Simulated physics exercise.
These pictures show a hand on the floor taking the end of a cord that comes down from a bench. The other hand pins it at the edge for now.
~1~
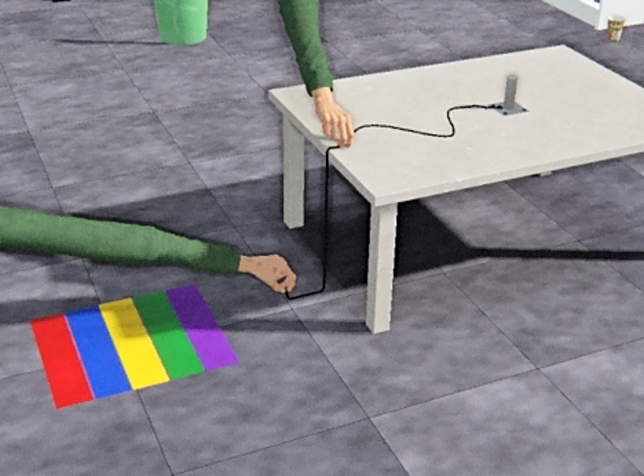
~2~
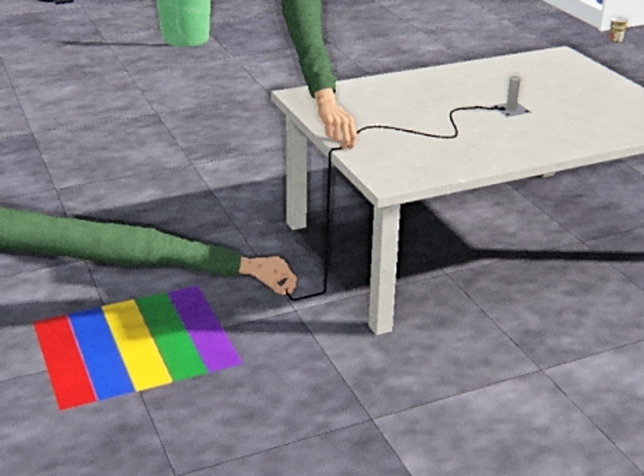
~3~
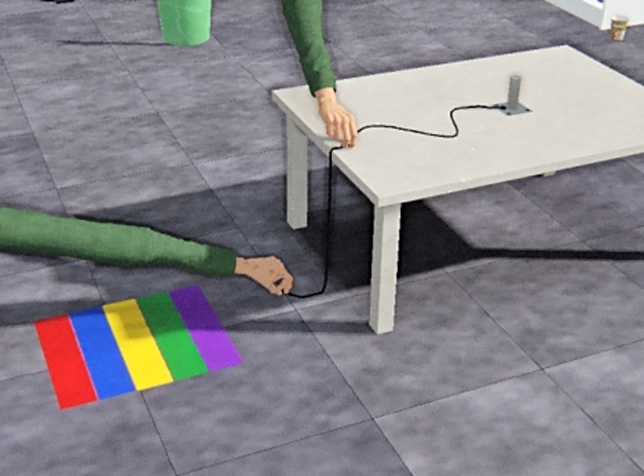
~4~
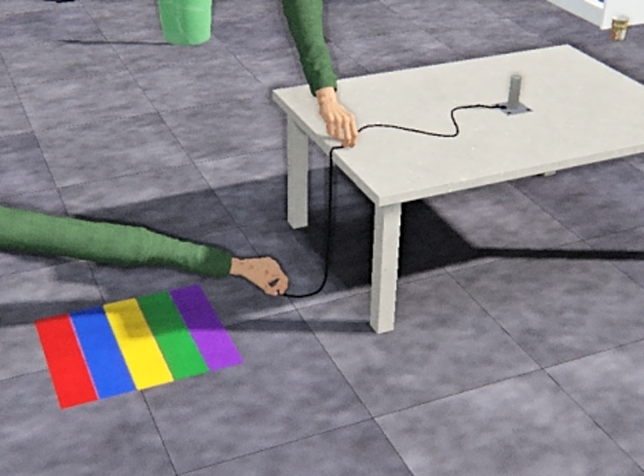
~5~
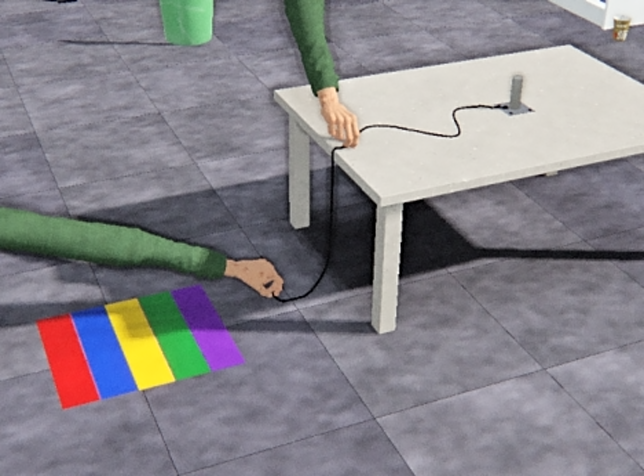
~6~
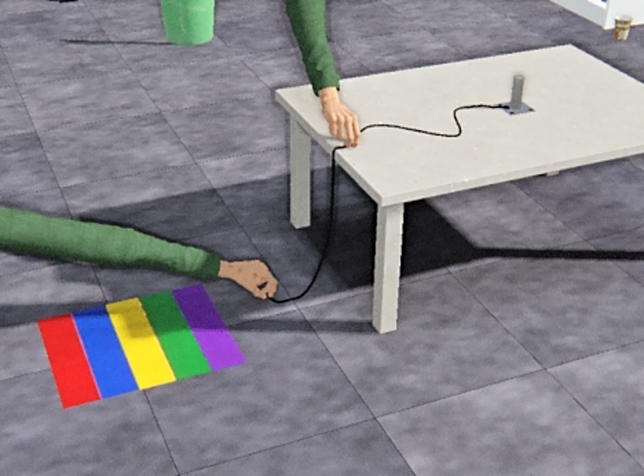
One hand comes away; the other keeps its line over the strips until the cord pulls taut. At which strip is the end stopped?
The end stops over the blue strip.
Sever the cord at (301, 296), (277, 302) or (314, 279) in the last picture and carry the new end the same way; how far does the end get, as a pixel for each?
Near (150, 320), (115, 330) and (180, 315).
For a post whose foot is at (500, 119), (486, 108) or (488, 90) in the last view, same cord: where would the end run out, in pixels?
In that order: (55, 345), (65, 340) and (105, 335).
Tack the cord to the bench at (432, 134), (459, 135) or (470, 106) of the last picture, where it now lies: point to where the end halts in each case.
Near (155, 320), (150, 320) and (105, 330).
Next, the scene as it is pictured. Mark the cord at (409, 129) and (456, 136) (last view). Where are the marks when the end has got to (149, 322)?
The first at (362, 140), the second at (403, 130).
A little later, end near (150, 322); over yellow.
Next, end near (116, 330); over blue.
When it is tight, end near (96, 335); over blue. It gets as far as the blue strip.
